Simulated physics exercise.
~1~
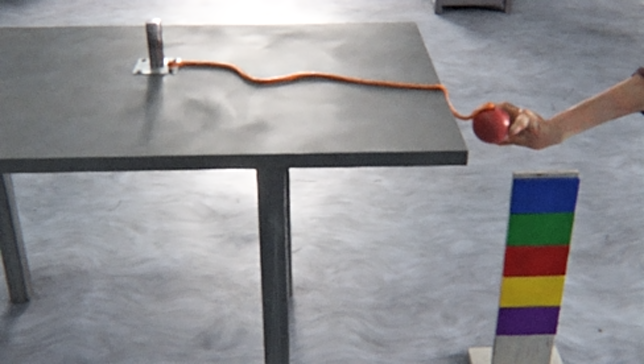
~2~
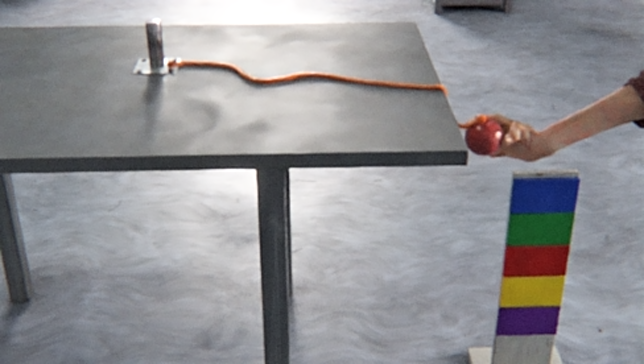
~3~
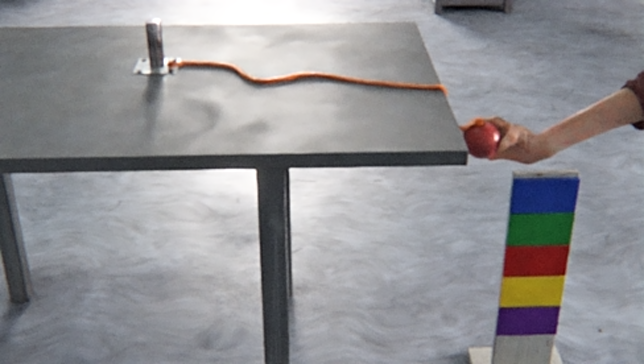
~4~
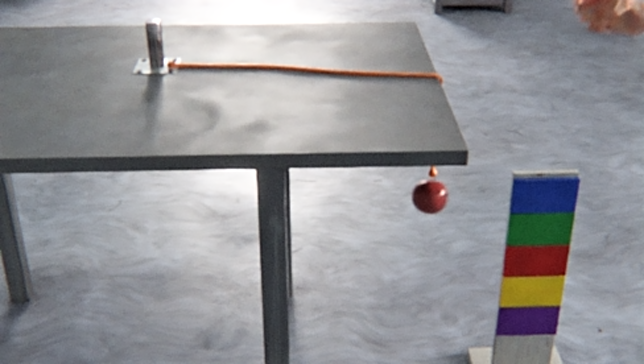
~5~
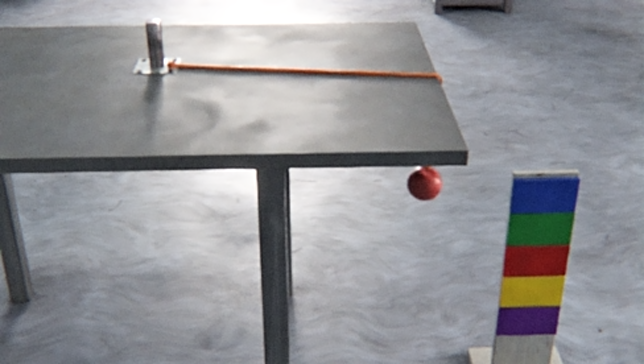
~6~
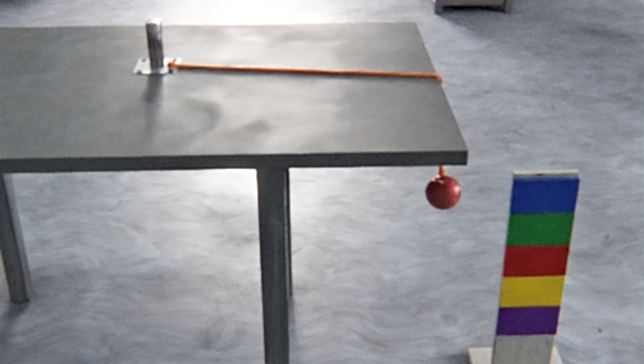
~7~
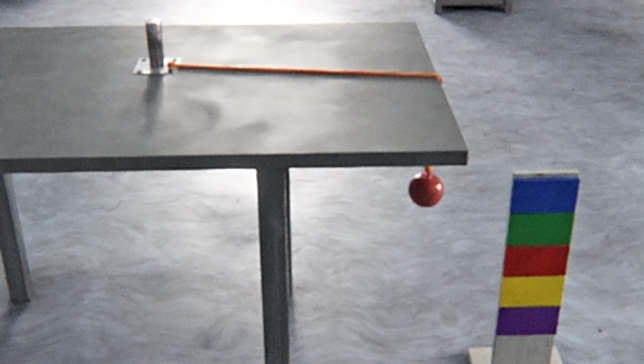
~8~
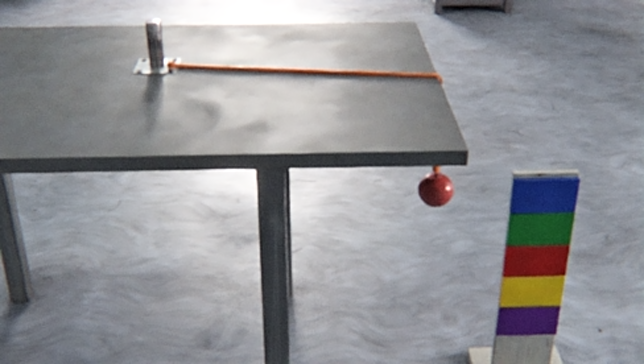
At the start, a hand holds a red apple just past the right edge of a dark table, with an orange cord running from it across the tabletop to a small metal post. A board with blue, green, red, yellow and purple bands stands to the right. The hand moves the apple slightly left and down, then lets go and draws back. The apple drops a short way below the tabletop, and the cord pulls straight. It bobs up a little and swings gently right, left and right again, ending suspended level with the blue band.
